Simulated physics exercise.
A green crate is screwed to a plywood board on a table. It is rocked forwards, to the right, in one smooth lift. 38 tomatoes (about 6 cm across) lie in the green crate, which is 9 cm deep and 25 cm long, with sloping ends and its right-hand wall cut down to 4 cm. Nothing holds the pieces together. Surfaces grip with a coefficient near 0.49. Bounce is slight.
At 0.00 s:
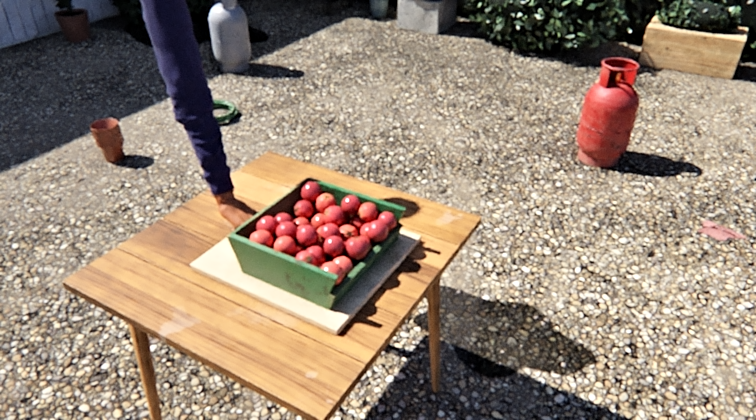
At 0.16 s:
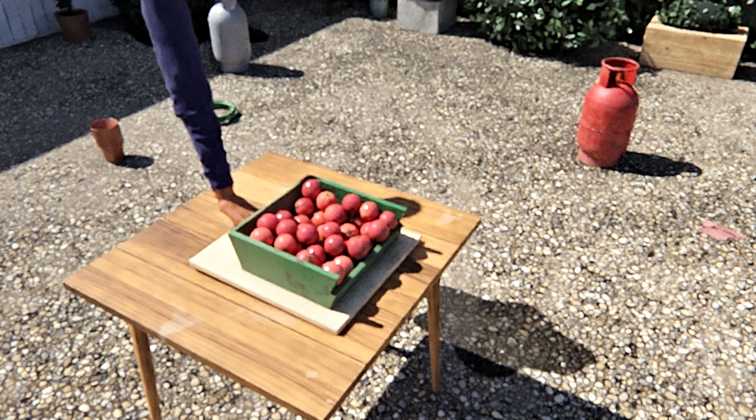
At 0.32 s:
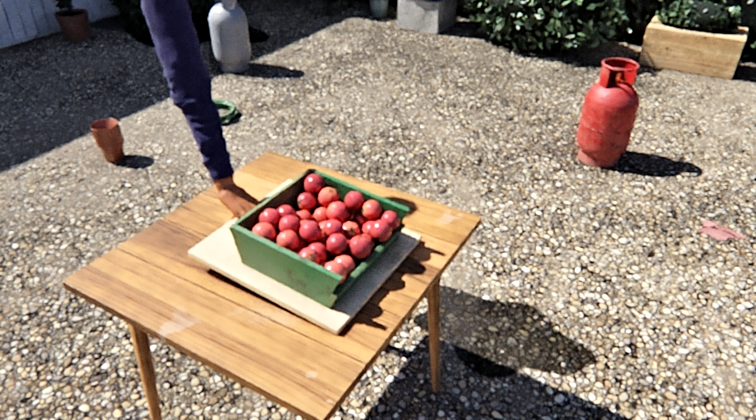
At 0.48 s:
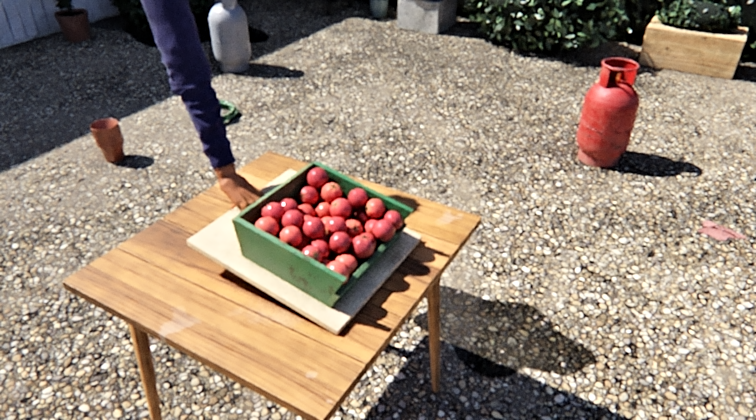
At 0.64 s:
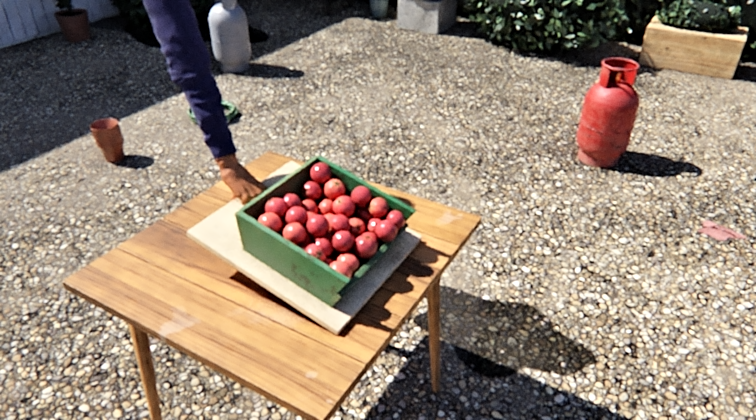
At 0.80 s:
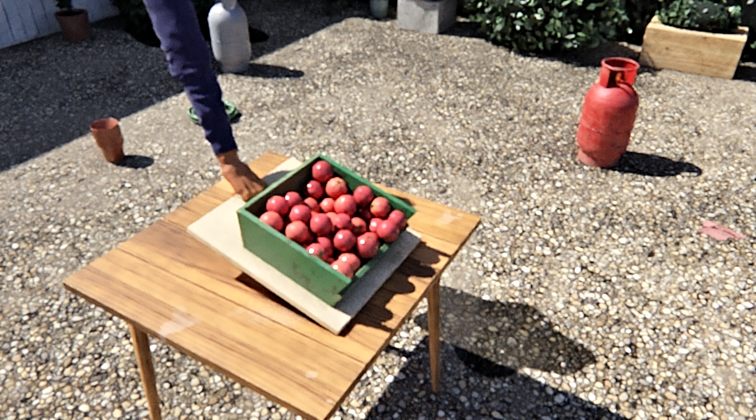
A hand lifts one side of a board, tilting a green crate of red balls.
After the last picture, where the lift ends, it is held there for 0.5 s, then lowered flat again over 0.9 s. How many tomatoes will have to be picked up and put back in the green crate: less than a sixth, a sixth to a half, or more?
Out of the green crate go less than a sixth of the tomatoes.
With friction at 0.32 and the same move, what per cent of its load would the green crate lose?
Then green crate 10 per cent.
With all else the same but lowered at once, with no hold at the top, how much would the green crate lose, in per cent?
In that case green crate 0 per cent.
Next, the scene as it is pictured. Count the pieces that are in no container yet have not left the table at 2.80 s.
Some 0 pieces.
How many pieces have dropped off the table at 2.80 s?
About 2.
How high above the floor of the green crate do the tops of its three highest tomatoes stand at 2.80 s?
Some 10 cm.
After 1.12 s, tilt 16°; green crate 38 in, 0 out.
After 1.52 s, tilt 14°; green crate 36 in, 2 out.
After 2.08 s, tilt 1°; green crate 36 in, 2 out.
Final count (at 2.80 s), green crate 36 in, 2 out. Asked share, 2 of 38, 5 per cent.
